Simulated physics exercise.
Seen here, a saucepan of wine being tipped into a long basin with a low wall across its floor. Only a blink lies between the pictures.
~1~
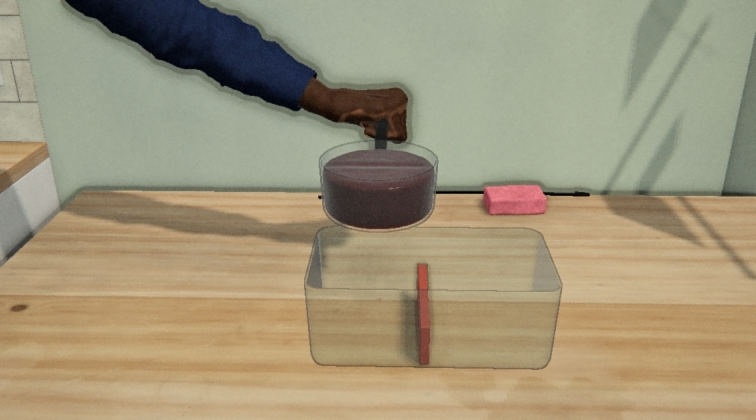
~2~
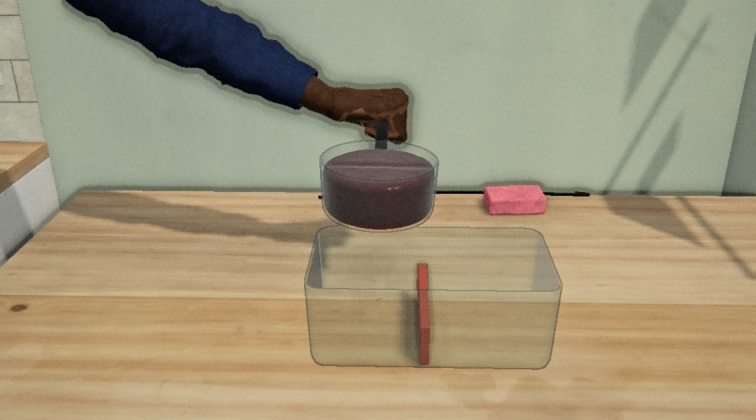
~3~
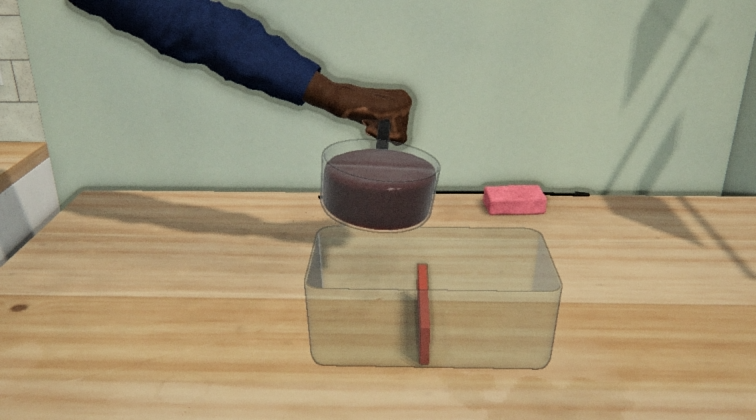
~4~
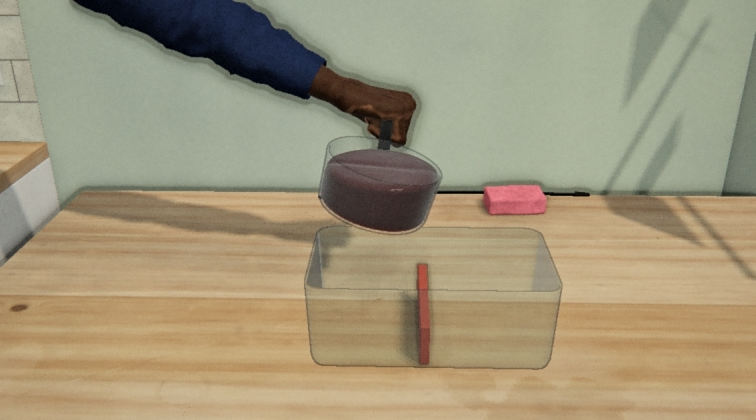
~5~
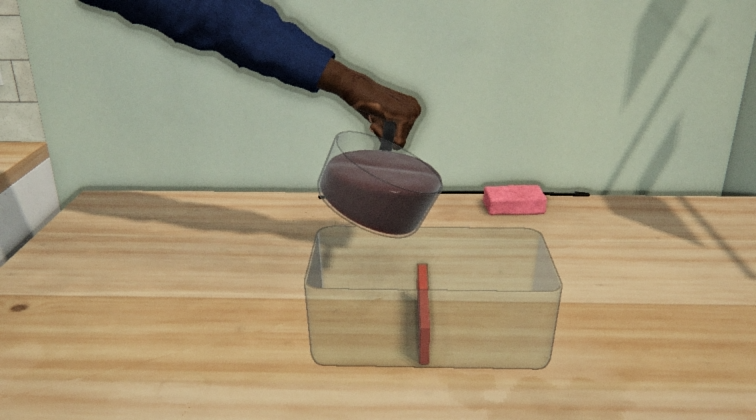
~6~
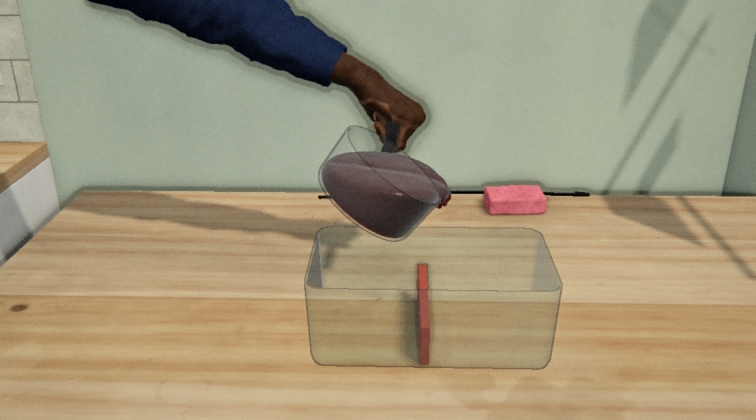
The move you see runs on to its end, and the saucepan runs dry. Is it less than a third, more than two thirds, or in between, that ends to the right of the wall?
In the end more than two thirds is right of the wall.
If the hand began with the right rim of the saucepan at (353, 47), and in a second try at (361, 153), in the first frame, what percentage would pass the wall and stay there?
Roughly 25 per cent, and 10 per cent.
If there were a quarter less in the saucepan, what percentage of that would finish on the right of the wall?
Close to 80 per cent.
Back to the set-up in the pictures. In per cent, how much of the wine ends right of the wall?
Roughly 85 in a hundred.
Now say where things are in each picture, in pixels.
In the first frame, it leans 0°; its right rim is at (437, 161); the wine meets the walls at (323, 165) and (435, 166); the long basin's rim runs from (312, 256) to (551, 259); the wall's top is at (424, 295).
In the second frame, it leans 2°; its right rim is at (438, 163); the wine meets the walls at (323, 164) and (435, 167).
In the third frame, it leans 7°; its right rim is at (439, 168); the wine meets the walls at (325, 163) and (437, 169).
In the fourth frame, it leans 15°; its right rim is at (441, 176); the wine meets the walls at (326, 163) and (439, 171).
In the fifth frame, it leans 25°; its right rim is at (441, 186); the wine meets the walls at (326, 164) and (440, 179); 2 per cent is over the edge.
In the sixth frame, it leans 37°; its right rim is at (439, 198); the wine meets the walls at (325, 162) and (429, 182); 7 per cent is over the edge.
A moment on, the tilt is 104° and 16 per cent is still to pour, 0 is left of the wall and 58 right of it.
Next, the tilt is 108° and 3 per cent is still to pour, 9 is left of the wall and 80 right of it.
Then the tilt is 108° and 0 per cent is still to pour, 12 is left of the wall and 87 right of it.
Later the tilt is 108° and 0 per cent is still to pour, 12 is left of the wall and 86 right of it.
In the end 12 per cent lies left of the wall, 86 right of it and 1 outside.
